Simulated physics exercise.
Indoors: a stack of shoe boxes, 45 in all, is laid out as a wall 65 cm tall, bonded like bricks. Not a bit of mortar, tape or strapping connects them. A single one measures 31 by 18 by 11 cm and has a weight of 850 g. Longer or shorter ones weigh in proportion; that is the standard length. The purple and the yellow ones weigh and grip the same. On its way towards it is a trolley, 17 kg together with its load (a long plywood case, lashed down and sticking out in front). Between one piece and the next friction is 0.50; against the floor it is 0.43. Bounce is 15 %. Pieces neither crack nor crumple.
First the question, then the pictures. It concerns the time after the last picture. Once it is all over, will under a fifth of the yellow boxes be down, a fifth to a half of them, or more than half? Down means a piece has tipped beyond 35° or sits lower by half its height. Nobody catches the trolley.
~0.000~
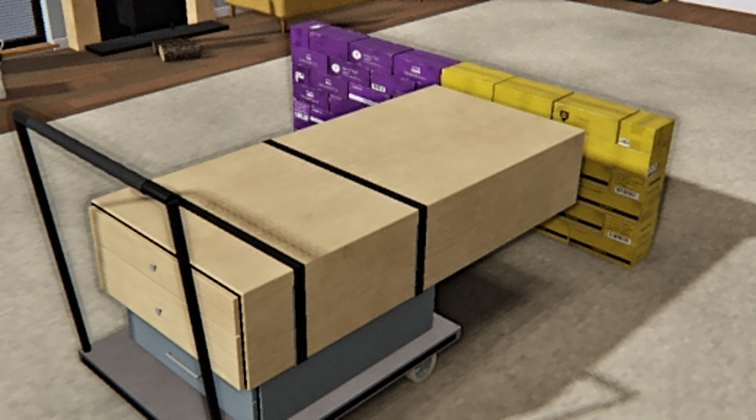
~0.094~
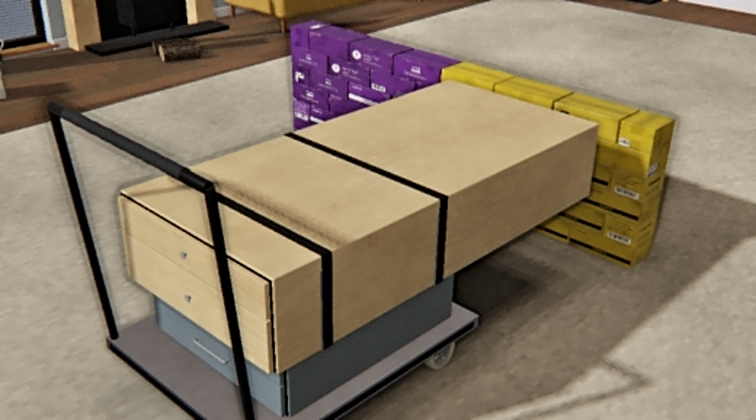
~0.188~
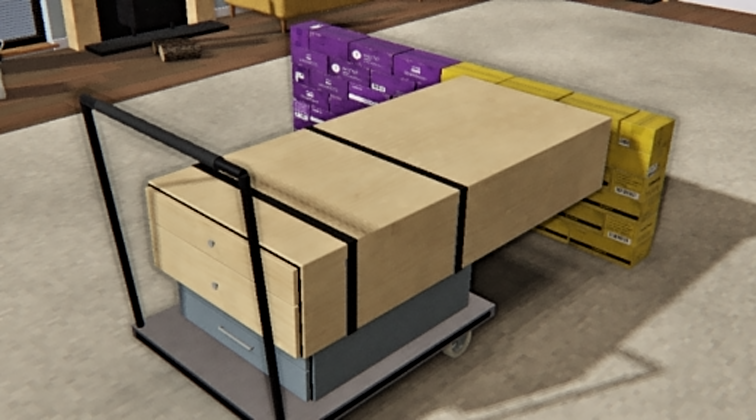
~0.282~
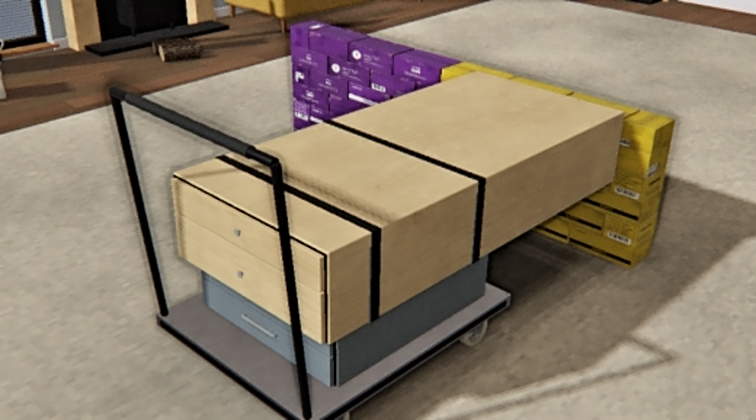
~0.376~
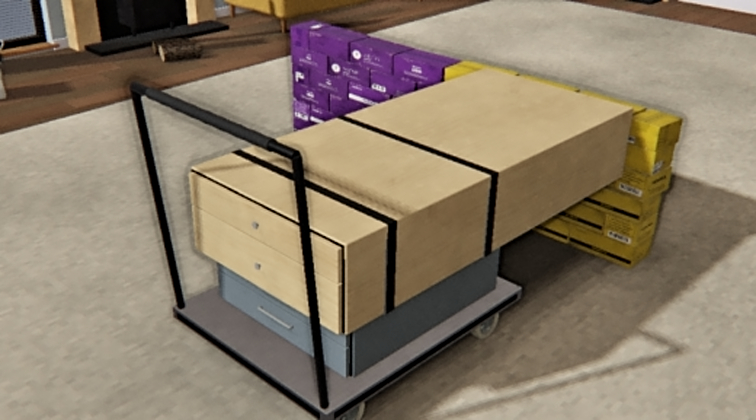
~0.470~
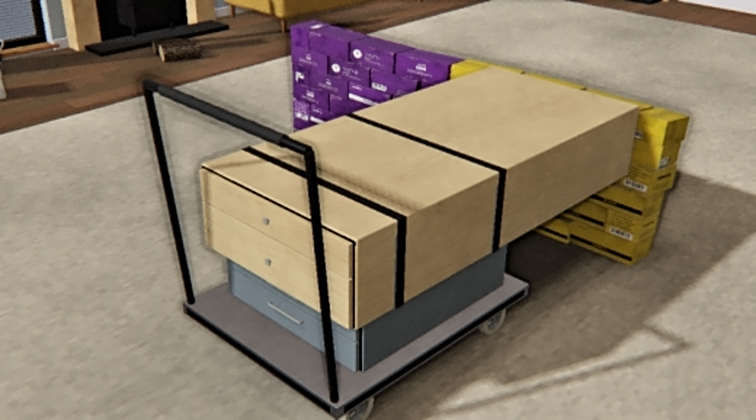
More than half.
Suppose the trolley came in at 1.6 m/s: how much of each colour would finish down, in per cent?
Share down, in per cent: Yellow 60, purple 10.
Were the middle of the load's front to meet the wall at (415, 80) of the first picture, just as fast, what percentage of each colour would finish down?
Down at the end: Yellow 20 percent, purple 50 percent.
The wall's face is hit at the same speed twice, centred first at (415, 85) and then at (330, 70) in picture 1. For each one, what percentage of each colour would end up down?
First try then second: Yellow 20 and 0, purple 30 and 80 per cent.
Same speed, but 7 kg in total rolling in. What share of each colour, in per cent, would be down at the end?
Yellow 0, purple 0 per cent.
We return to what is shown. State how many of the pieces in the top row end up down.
Exactly 5.
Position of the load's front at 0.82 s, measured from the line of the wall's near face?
Roughly 15 cm past it.
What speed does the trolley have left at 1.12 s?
Its speed is around 0.1 m/s.
By 0.82 s, load 15 cm past the wall's line, still rolling; none of the 21 yellow boxes down (0 of 45 in all colours); top yellow box tilted 28°, 46 mm lower; top purple box tilted 33°.
By 1.12 s, load 19 cm past the wall's line, still rolling; 16 of the 21 yellow boxes down (18 of 45 in all colours); top yellow box tilted 74°, 42 cm lower; top purple box on its side.
When it is over (2.3 s), load 21 cm past the wall's line, stopped; 17 of the 21 yellow boxes down (19 of 45 in all colours); top yellow box upside down; top purple box on its side. That is 81 per cent. In pixels of the last frame, middles, top yellow box near (652, 162), top purple box near (453, 137).
